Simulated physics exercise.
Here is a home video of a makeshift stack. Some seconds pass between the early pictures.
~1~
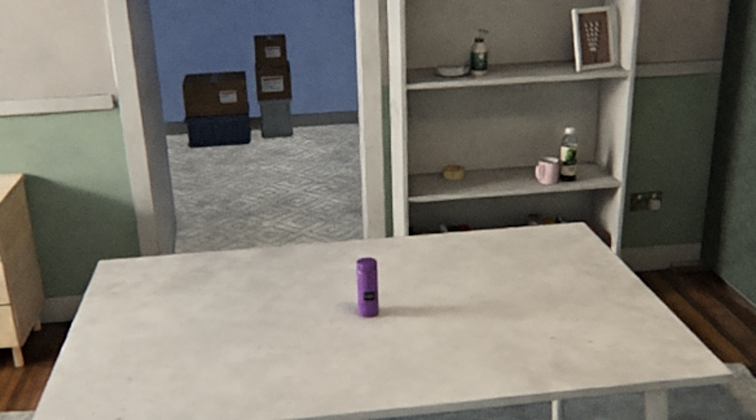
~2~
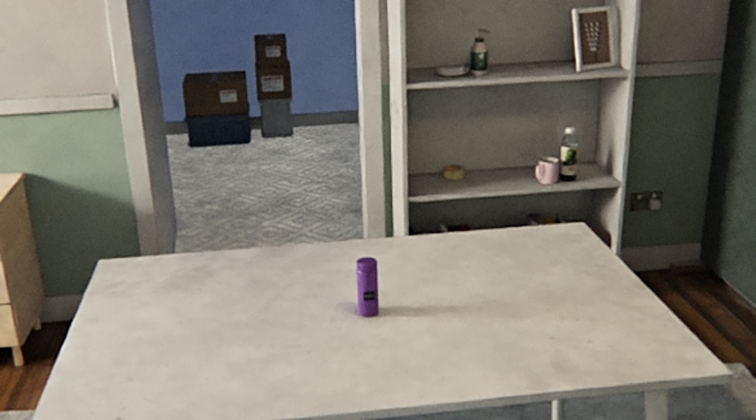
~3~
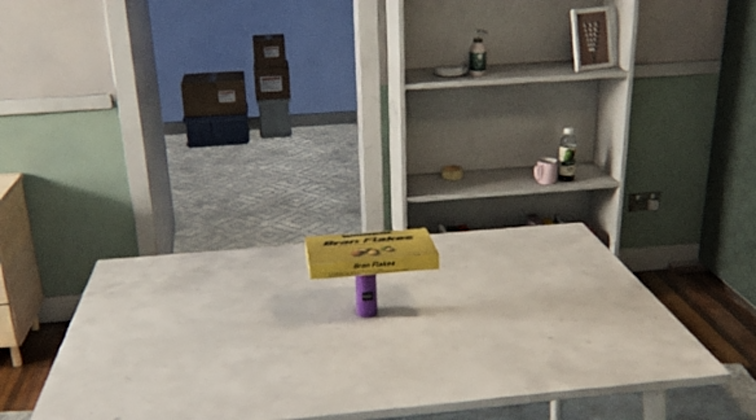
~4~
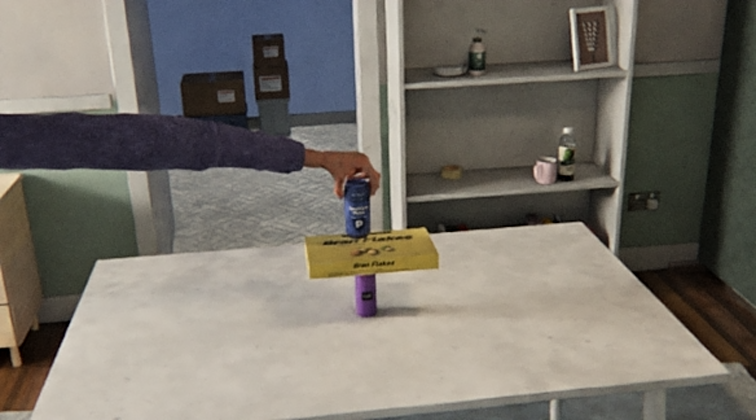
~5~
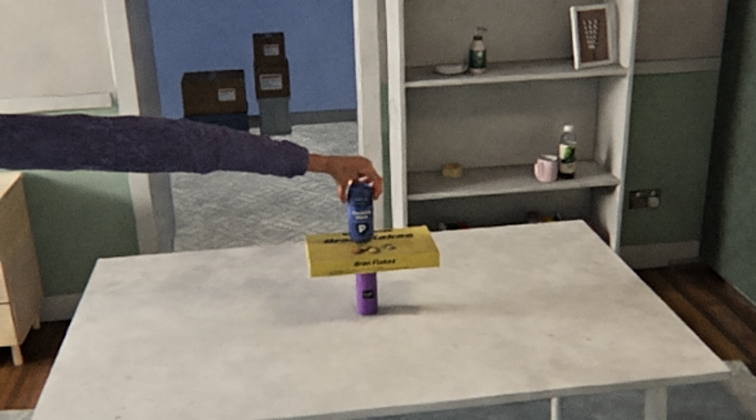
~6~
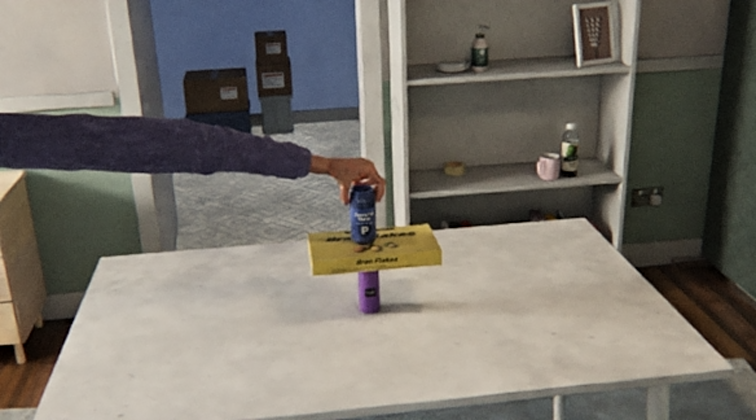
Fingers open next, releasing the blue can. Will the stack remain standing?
Turns out nothing tips over there.
Then, 0.20 s past the last view, nothing moves.
Then, 0.50 s past the last view, blue can resting near (363, 216).
Finally, all 3 still in place. Final places as the last picture's camera would see them, blue can near (363, 216). The stack keeps its balance.
